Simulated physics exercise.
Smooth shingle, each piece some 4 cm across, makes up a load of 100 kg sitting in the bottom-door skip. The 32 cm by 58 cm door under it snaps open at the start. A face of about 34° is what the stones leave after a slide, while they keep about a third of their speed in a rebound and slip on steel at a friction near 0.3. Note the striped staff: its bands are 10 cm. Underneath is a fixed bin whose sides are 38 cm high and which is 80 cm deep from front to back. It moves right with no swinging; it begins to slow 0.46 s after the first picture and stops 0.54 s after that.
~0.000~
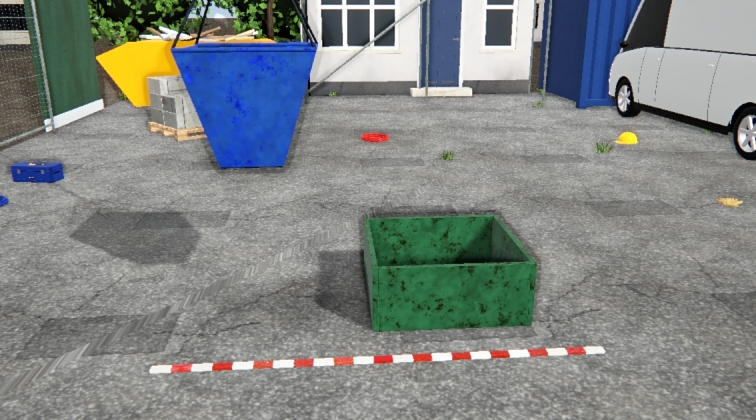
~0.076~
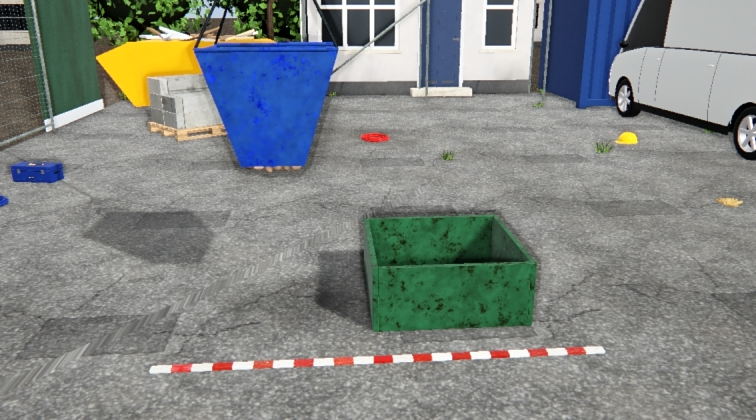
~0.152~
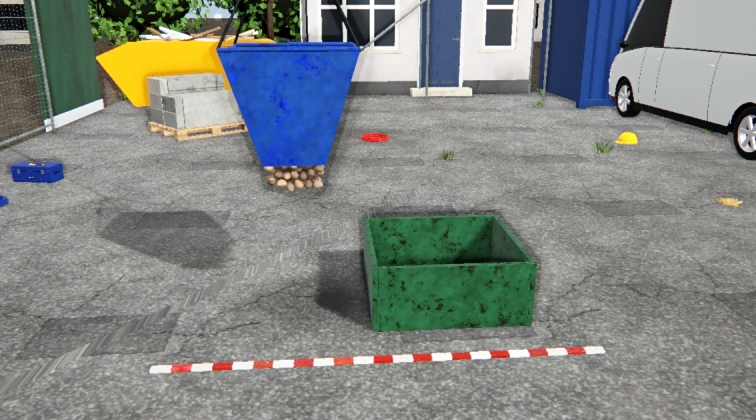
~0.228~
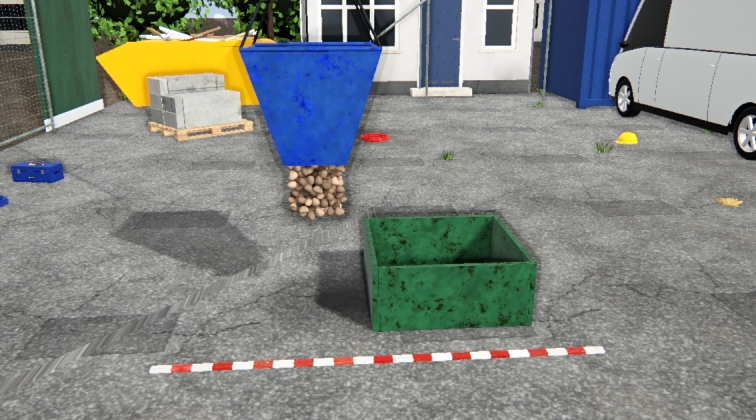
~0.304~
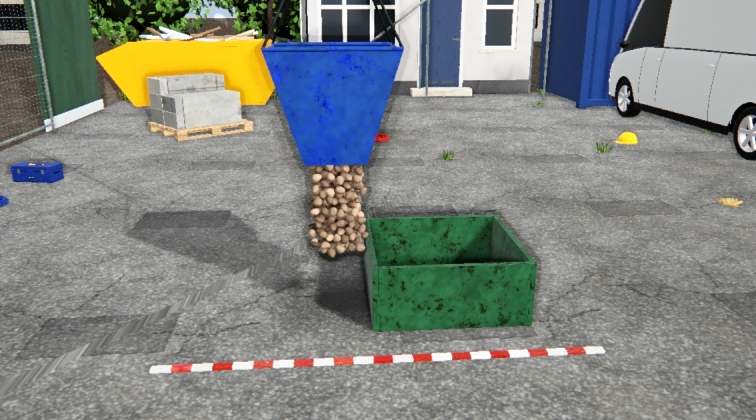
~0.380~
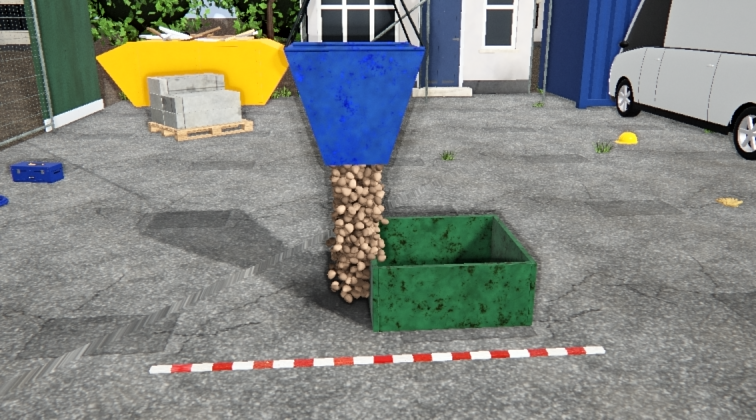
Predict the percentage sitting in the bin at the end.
47 per cent, roughly.
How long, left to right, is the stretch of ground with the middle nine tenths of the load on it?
Around 150 centimetres.
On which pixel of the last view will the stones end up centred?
I'd point to somewhere near (365, 288).
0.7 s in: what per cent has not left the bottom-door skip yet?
About 0 %.
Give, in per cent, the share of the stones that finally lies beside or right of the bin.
Share: About 0 %.
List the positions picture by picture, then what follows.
The outlet is at (251, 157); nothing has dropped yet, in the first picture.
The outlet is at (273, 157); 8 % is out, in the second picture.
The outlet is at (294, 156); 26 % is out, the lowest stones still above the rim at (298, 175), 78 cm up, in the third picture.
The outlet is at (315, 156); 51 % is out, the lowest stones still above the rim at (317, 202), 60 cm up, in the fourth picture.
The outlet is at (336, 156); 78 % is out, the lowest stones still above the rim at (340, 241), 41 cm up, in the fifth picture.
The outlet is at (357, 155); 99 % is out, the lowest stones still above the rim at (359, 235), 41 cm up, in the sixth picture.
After 0.7 s, 0 % in the bottom-door skip, 52 % falling or lying left of the bin, 47 % falling or lying in the bin, 0 % falling or lying beside or right of the bin; the stones farthest right are at (502, 281).
After 1.1 s, 0 % in the bottom-door skip, 52 % falling or lying left of the bin, 47 % falling or lying in the bin, 1 % falling or lying beside or right of the bin; the stones farthest right are at (500, 275).
After 1.7 s, 0 % in the bottom-door skip, 52 % falling or lying left of the bin, 47 % falling or lying in the bin, 1 % falling or lying beside or right of the bin; the stones farthest right are at (495, 268).
After 2.6 s, 0 % in the bottom-door skip, 52 % falling or lying left of the bin, 47 % falling or lying in the bin, 1 % falling or lying beside or right of the bin; the stones farthest right are at (495, 268).
After 4.5 s, 0 % in the bottom-door skip, 52 % left of the bin, 47 % in the bin, 1 % beside or right of the bin; the stones farthest right are at (495, 268).
